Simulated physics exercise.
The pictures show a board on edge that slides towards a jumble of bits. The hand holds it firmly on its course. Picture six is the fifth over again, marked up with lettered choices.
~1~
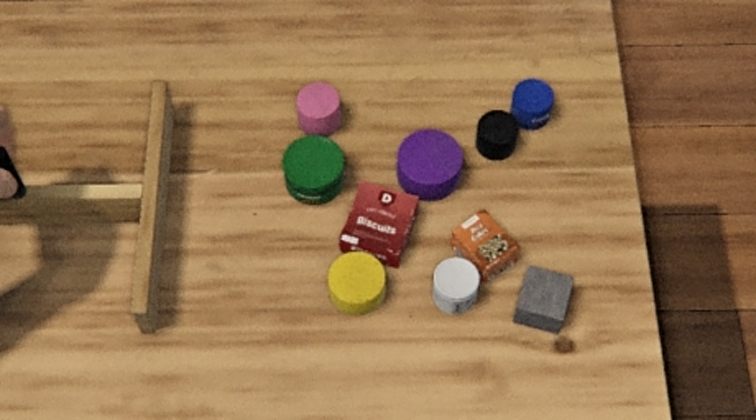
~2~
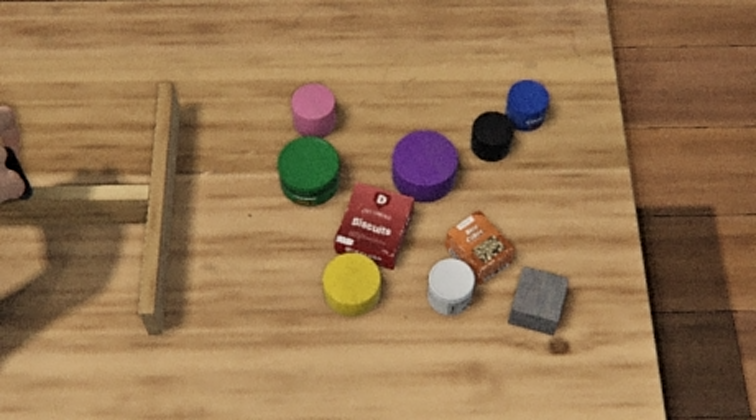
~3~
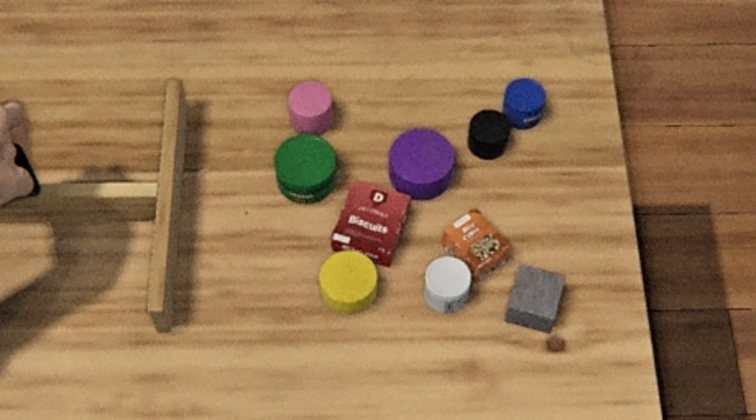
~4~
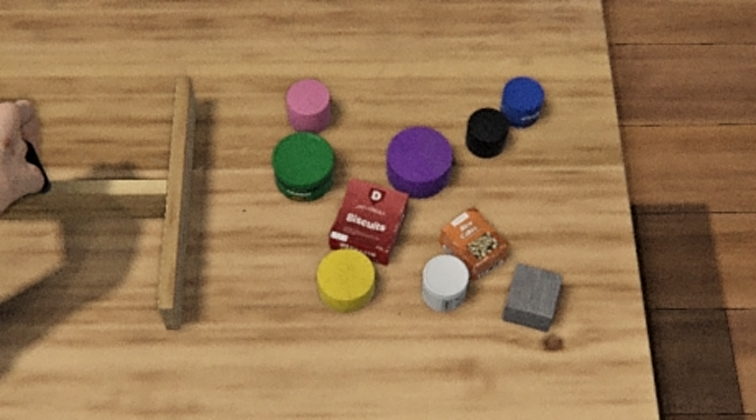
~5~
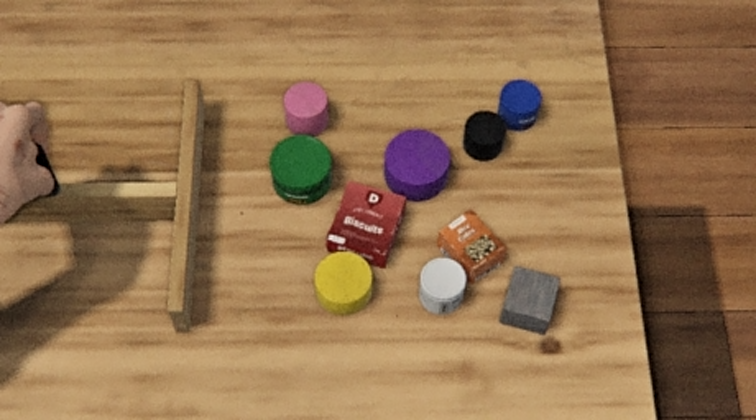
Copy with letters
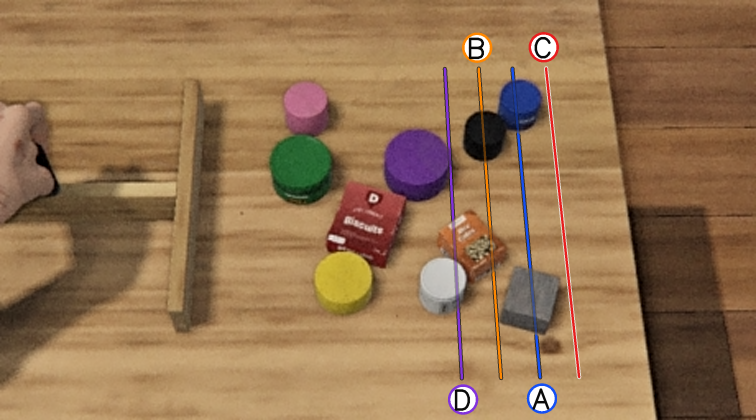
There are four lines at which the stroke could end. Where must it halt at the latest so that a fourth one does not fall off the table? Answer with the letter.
Stop at C.
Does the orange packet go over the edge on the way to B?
No.
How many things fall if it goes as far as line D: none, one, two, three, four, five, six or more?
The count is none.
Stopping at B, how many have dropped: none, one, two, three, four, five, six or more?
In all, none.
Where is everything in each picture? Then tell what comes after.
Red packet (379, 225); blue tub (532, 105); pink tin (319, 110), in the first picture.
Board (157, 191); white jar (450, 287), in the second picture.
Board (165, 189); yellow pot (349, 283), in the third picture.
Board (175, 186); black pot (487, 134), in the fourth picture.
Board (184, 189); purple tin (417, 165); red packet (366, 225); blue tub (519, 106), in the fifth picture.
On the marked copy, A at (525, 212); B at (489, 212); C at (561, 211); D at (453, 212).
Taking C. A third of the way, board (320, 187); pink tin (350, 110); yellow pot (357, 284).
Two thirds of the way, board (456, 186); grey block (575, 319); purple tin (551, 175).
When it is over, board (562, 185); purple tin over the edge; orange packet over the edge; two fallen.
As for the rest, A is within the limit but short; B is within the limit but short; D is within the limit but short.
